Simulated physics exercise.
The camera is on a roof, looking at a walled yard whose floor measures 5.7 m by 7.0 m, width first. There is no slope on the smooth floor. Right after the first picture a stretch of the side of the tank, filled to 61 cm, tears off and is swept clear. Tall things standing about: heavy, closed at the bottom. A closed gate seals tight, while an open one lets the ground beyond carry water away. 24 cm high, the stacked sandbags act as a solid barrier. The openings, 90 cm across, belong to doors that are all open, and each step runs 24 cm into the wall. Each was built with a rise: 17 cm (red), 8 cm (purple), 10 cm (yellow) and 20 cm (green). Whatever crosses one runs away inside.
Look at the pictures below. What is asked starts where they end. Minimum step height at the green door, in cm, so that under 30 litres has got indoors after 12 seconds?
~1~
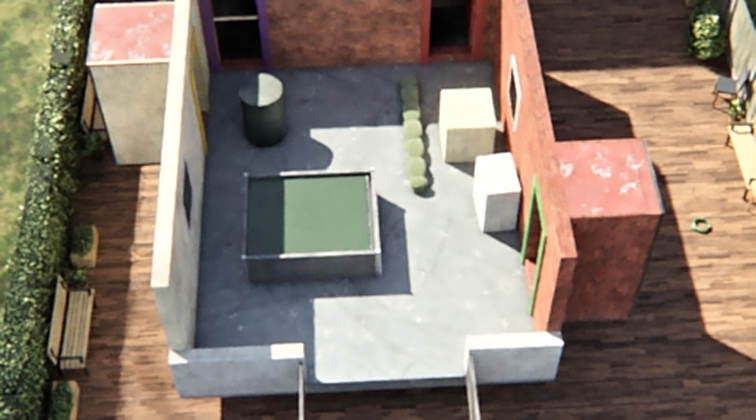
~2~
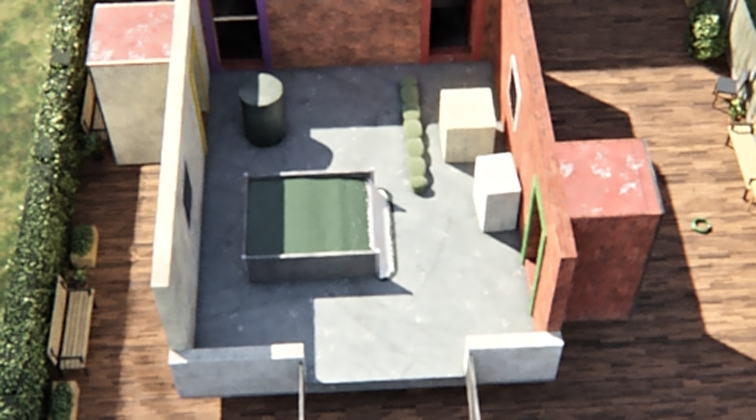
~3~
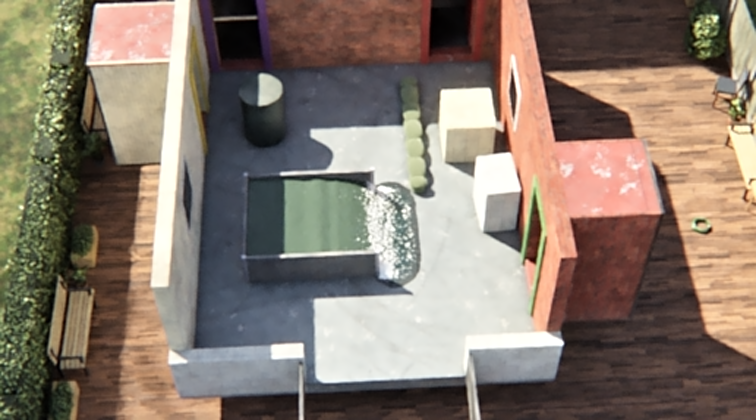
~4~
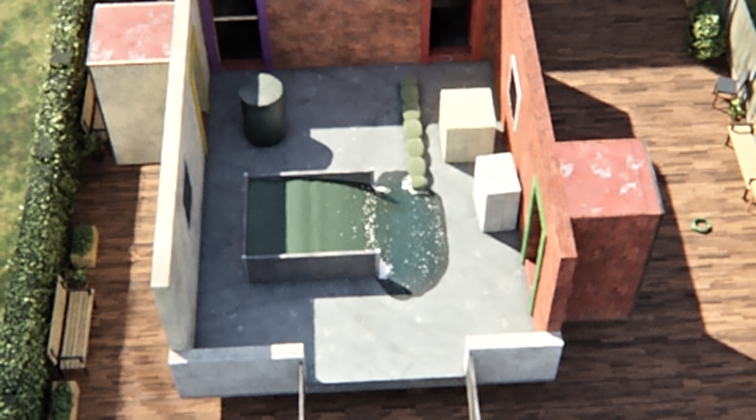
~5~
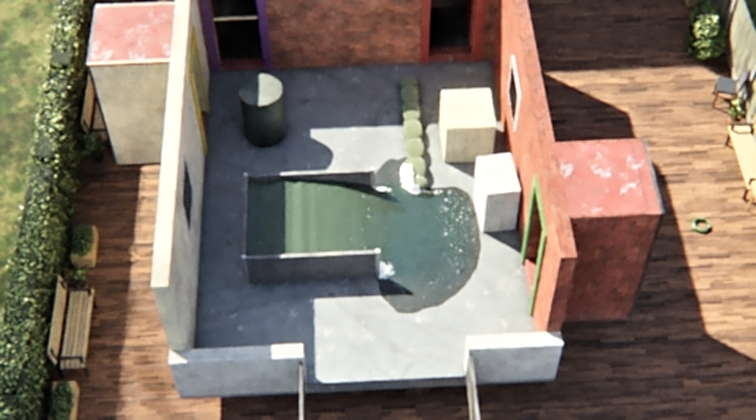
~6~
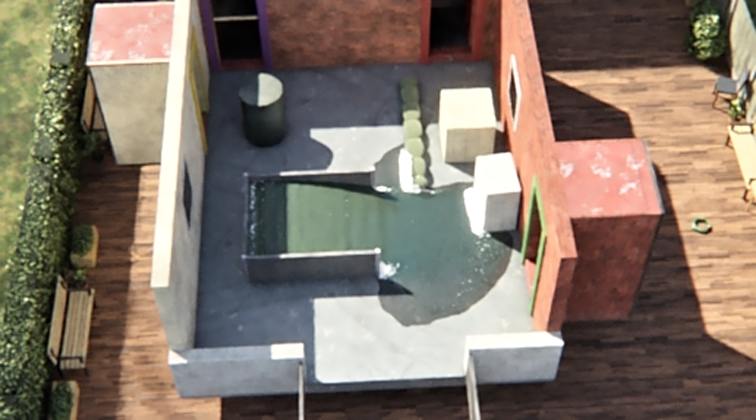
Approx. 24 cm.
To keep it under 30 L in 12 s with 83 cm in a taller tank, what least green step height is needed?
In that case, roughly 35 cm.
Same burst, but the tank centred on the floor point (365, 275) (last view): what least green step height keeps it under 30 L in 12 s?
Then roughly 34 cm.
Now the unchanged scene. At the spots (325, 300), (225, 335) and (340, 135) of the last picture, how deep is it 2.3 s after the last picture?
About 0, 0 and 1 cm.
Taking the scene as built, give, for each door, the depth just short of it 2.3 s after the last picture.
In cm - red: 6, purple: 0, yellow: 0, green: 26.
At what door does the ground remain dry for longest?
Yellow, last of all.
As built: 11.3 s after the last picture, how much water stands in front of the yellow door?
About 5.5 centimetres.
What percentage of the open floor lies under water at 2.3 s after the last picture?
Approximately 45 %.
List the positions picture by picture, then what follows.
Still water, 61 cm deep, in the tank at (310, 215); the green door at (534, 252) is dry, in the first picture.
Water pours out at (374, 225) and has run 0.3 m, to (392, 273); about 8 cm deep outside, 61 cm at the back, in the second picture.
The front is at (415, 263), 0.7 m from the gap at (374, 227); 1.3 m2 of floor is wet, 61 cm left at the back, in the third picture.
The gap is at (374, 228), the front 1.2 m out at (445, 248); the back of the tank holds 61 cm, in the fourth picture.
The front is at (475, 249), 1.8 m from the gap at (374, 228); 4.0 m2 of floor is wet, 60 cm left at the back, in the fifth picture.
The gap is at (374, 228), the front 2.4 m out at (508, 242); the back of the tank holds 53 cm; the green door at (534, 252), 2.9 m from the gap, is still 0.6 m from the nearest water, in the sixth picture.
Then, 0.7 s after the last picture water covers 25 % of the floor, deepest (40 cm) near (461, 215); 25 cm at the green door, 0 litres in over its 20 cm step.
Then, 2.3 s after the last picture water covers 45 % of the floor, deepest (40 cm) near (533, 359); 26 cm at the green door, 55 litres in over its 20 cm step.
Then, 11.3 s after the last picture water covers 95 % of the floor, deepest (8 cm) near (209, 89); 4 cm at the green door, 67 litres in over its 20 cm step.
At the green door as built, the water peaked near 32 cm, 1.5 s after the last picture.
Run again over the same 12 s with other heights there, 73 litres in over 19.5 cm, 5 litres over 30.5 cm. The limit of 30 litres is kept from about 24 cm up.
